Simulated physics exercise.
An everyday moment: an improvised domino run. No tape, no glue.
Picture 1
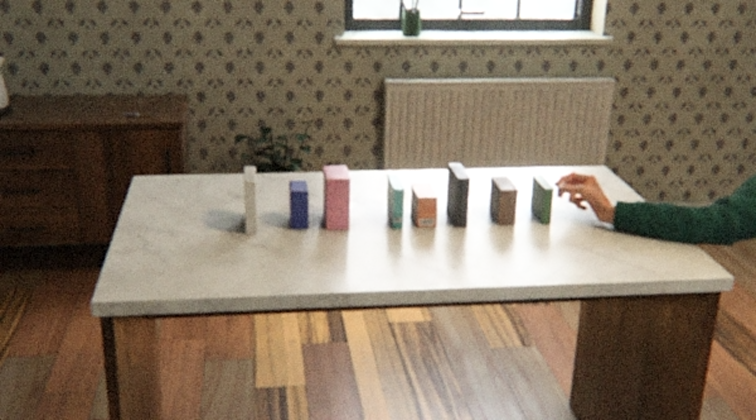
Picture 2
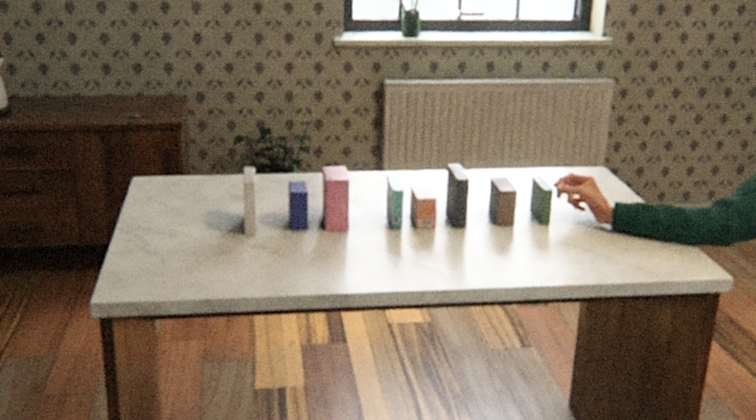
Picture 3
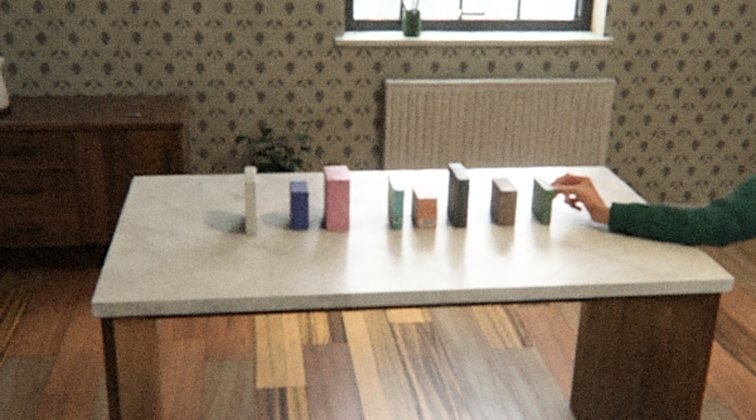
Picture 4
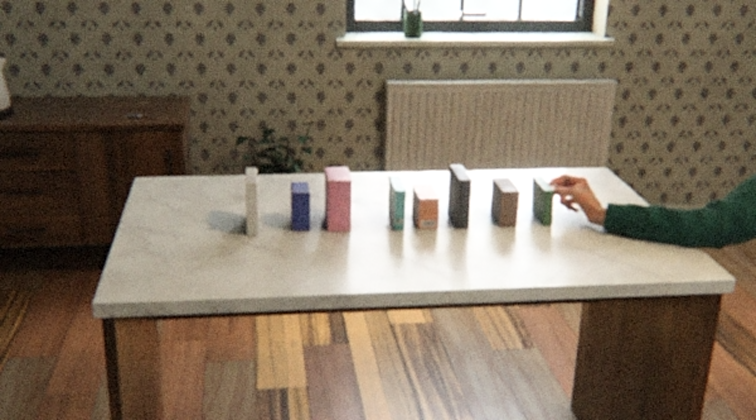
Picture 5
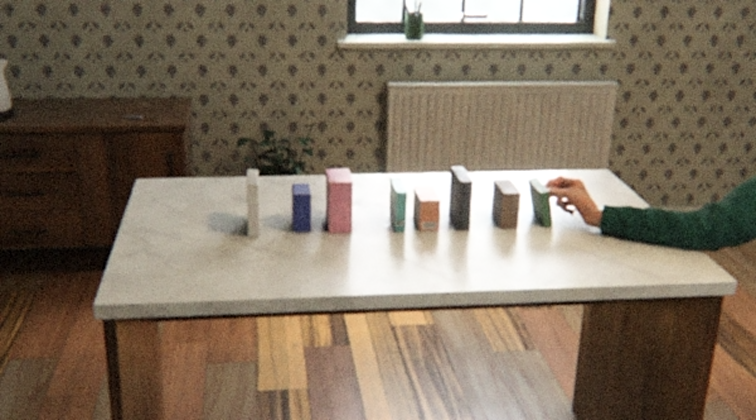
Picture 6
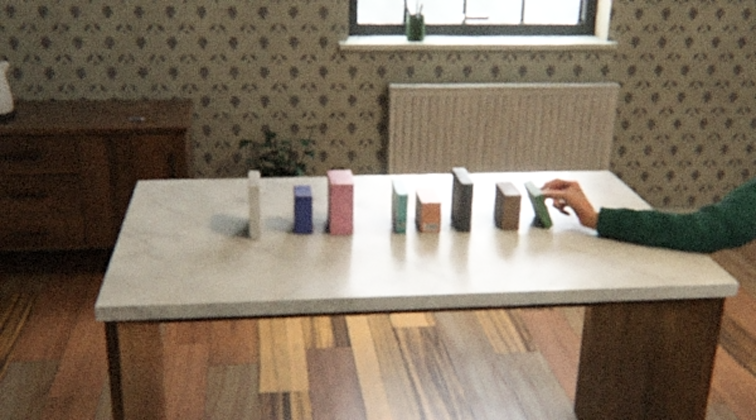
A hand in a green sleeve tilting the rightmost green block leftward in a row of upright blocks on a pale tabletop.
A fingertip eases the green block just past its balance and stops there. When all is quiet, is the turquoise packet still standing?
The turquoise packet keeps standing.
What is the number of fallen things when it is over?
In all, 1.
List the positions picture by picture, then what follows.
Turquoise packet (395, 201); brown board (503, 200), in the first frame.
Blue block (298, 205); pink block (336, 198), in the second frame.
Orange packet (424, 206); brown board (504, 201), in the third frame.
Green block 3° over; black board (459, 197); blue block (300, 206), in the fourth frame.
Green block 12° over; pink block (339, 201); orange packet (426, 208), in the fifth frame.
Green block 23° over; turquoise packet (400, 206); brown board (507, 205), in the sixth frame.
Then, 0.40 s past the last view, green block 56° over.
Then, 0.90 s past the last view, green block 90° over.
Finally, all 6 still in place. Final places as the last picture's camera would see them, turquoise packet near (400, 206).
